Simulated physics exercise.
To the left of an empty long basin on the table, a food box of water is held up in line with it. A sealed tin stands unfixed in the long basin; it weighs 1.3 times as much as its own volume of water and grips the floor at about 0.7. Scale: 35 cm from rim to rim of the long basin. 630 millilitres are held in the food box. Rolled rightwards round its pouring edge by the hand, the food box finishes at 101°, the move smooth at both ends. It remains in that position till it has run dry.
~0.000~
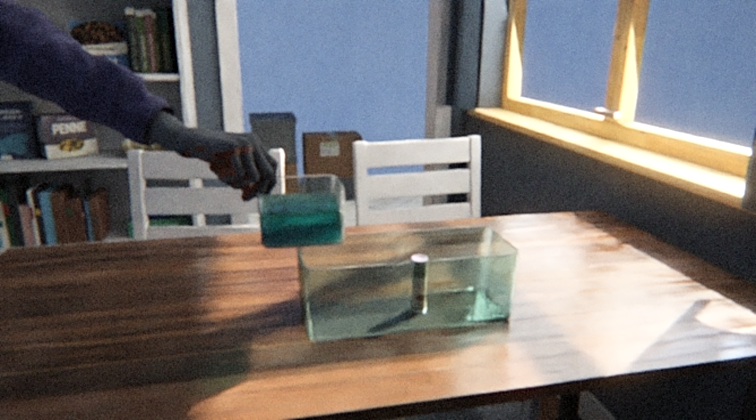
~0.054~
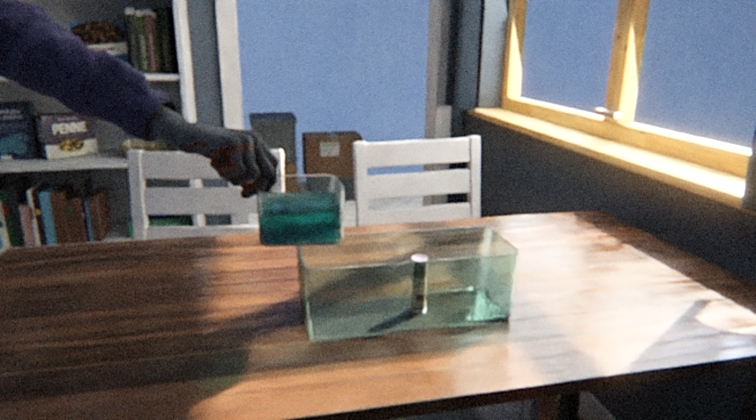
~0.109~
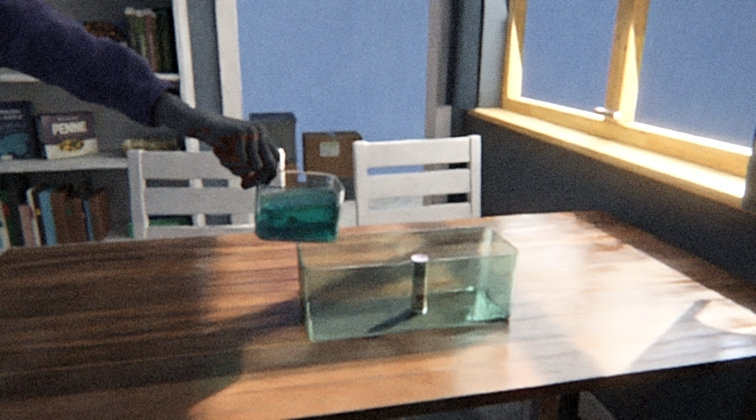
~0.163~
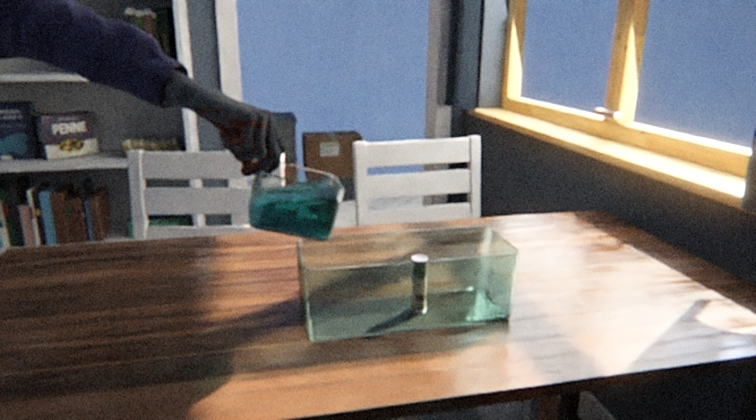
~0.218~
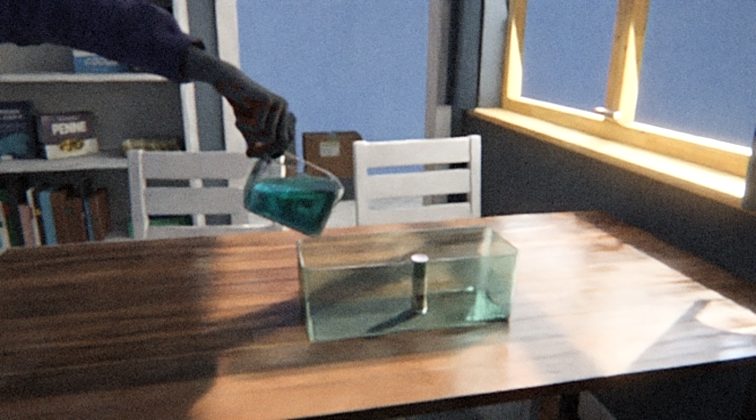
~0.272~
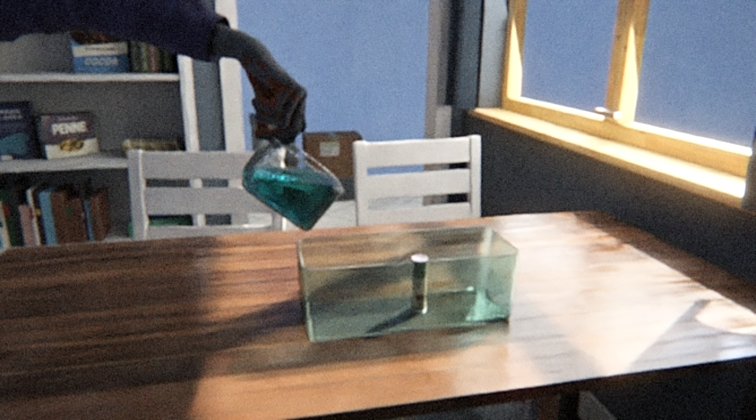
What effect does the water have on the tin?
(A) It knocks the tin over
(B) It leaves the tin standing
A, it knocks the tin over.
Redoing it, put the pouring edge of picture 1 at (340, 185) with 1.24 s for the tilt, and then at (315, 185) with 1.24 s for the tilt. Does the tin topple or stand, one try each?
First it stays up; then it stays up.
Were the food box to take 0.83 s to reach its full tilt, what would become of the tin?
Tips over.
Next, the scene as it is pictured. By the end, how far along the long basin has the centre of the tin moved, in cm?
About 6.5 cm.
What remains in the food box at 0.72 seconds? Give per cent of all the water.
8 per cent or so.
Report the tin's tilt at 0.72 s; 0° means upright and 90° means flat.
Measured tilt, approx.: 15 degrees.
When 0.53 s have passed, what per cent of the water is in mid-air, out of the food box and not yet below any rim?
About 48 per cent.
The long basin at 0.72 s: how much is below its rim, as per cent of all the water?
Near 76 in a hundred.
By 0.53 s the tilt is 95° and 46 per cent is still to pour; the tin stands where it began.
By 0.72 s the tilt is 101° and 8 per cent is still to pour; the tin leans 16°.
By 0.92 s the tilt is 101° and 2 per cent is still to pour; the tin lies on its side.
By 1.13 s the tilt is 101° and 0 per cent is still to pour; the tin lies on its side.
At rest the tin lies on its side.
